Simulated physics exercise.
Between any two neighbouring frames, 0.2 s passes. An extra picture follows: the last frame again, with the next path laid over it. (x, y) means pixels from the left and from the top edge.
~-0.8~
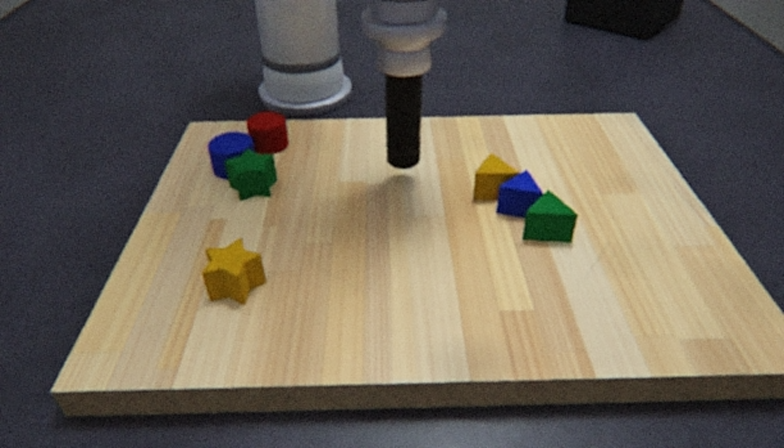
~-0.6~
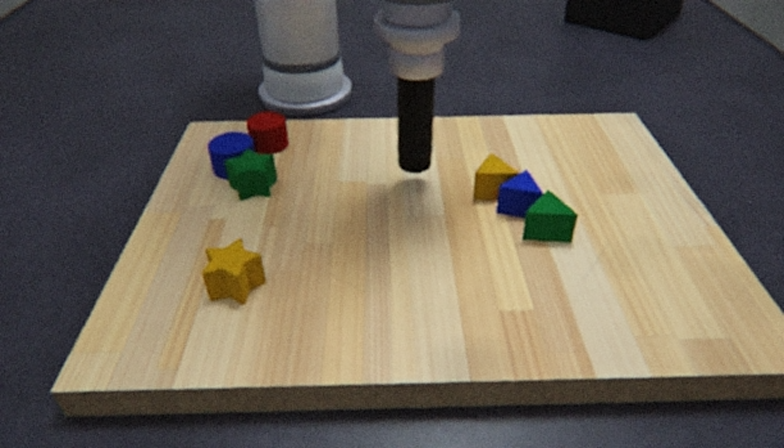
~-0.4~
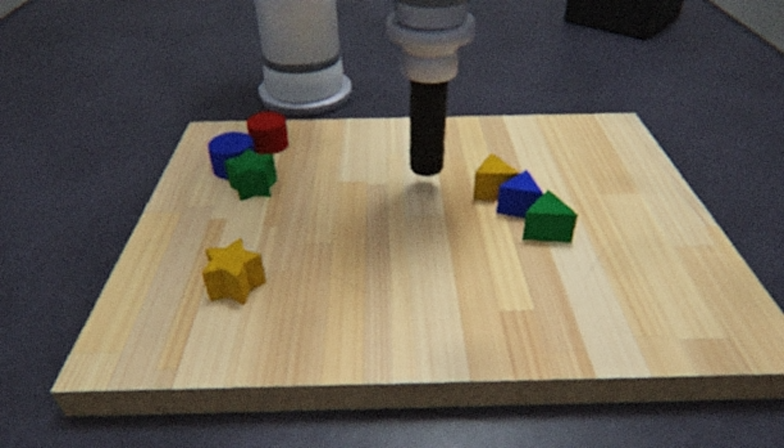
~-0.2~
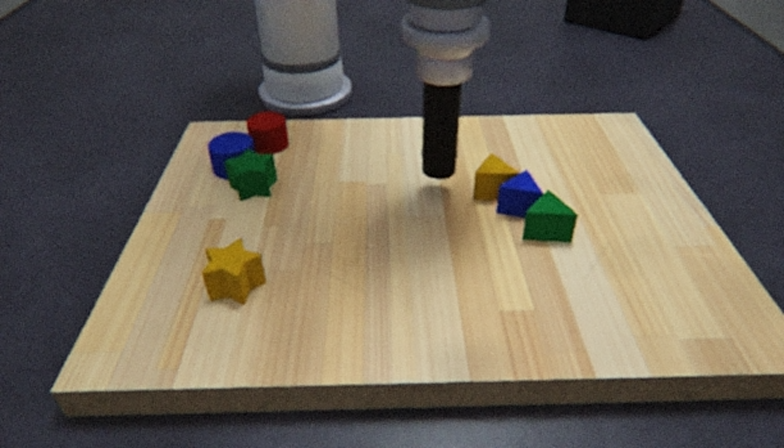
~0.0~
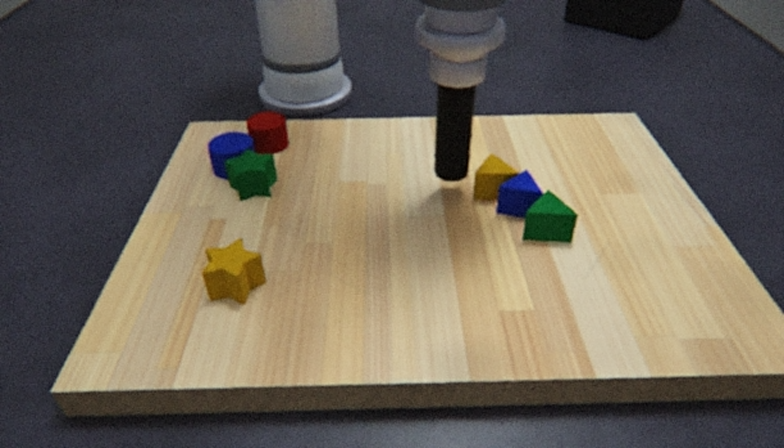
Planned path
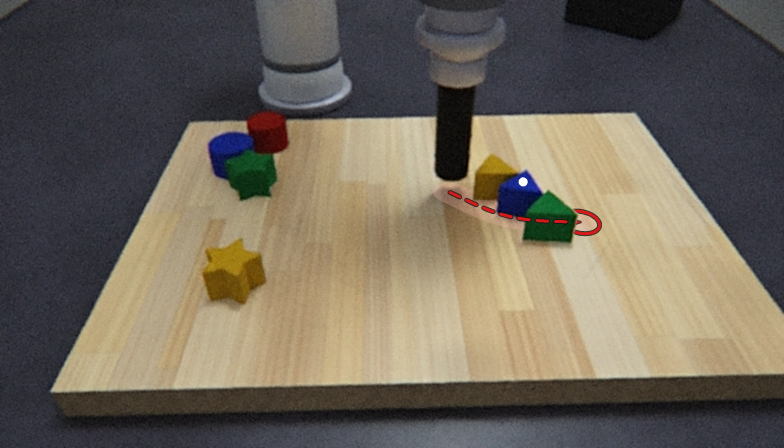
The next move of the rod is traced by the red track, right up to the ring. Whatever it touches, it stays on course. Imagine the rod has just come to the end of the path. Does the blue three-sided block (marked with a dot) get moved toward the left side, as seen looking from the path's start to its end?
Answer: Yes.
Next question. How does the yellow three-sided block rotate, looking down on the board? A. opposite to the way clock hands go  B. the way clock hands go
It's A.
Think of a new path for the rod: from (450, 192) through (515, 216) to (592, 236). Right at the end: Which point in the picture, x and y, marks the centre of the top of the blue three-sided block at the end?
Its top middle will sit at (601, 189).
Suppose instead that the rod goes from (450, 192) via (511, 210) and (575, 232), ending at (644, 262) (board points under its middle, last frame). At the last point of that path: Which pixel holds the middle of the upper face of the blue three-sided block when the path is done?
The middle of its upper face will lie at (611, 195).
The drawn path runs from (450, 192) by way of (487, 209) and (533, 220) to (581, 222); the dot is on the blue three-sided block.
On the path given first. One third of the way, rod at (490, 190); yellow three-sided block at (511, 169), turned 55° anticlockwise; blue three-sided block at (531, 183); green three-sided block at (555, 204), turned 15° clockwise.
Two thirds of the way, rod at (536, 201); yellow three-sided block at (521, 171), turned 95° anticlockwise; blue three-sided block at (564, 184), turned 60° anticlockwise; green three-sided block at (568, 208), turned 30° clockwise.
At the end, rod at (585, 203); yellow three-sided block at (521, 171), turned 95° anticlockwise; blue three-sided block at (598, 179), turned 115° anticlockwise; green three-sided block at (589, 215), turned 55° clockwise.
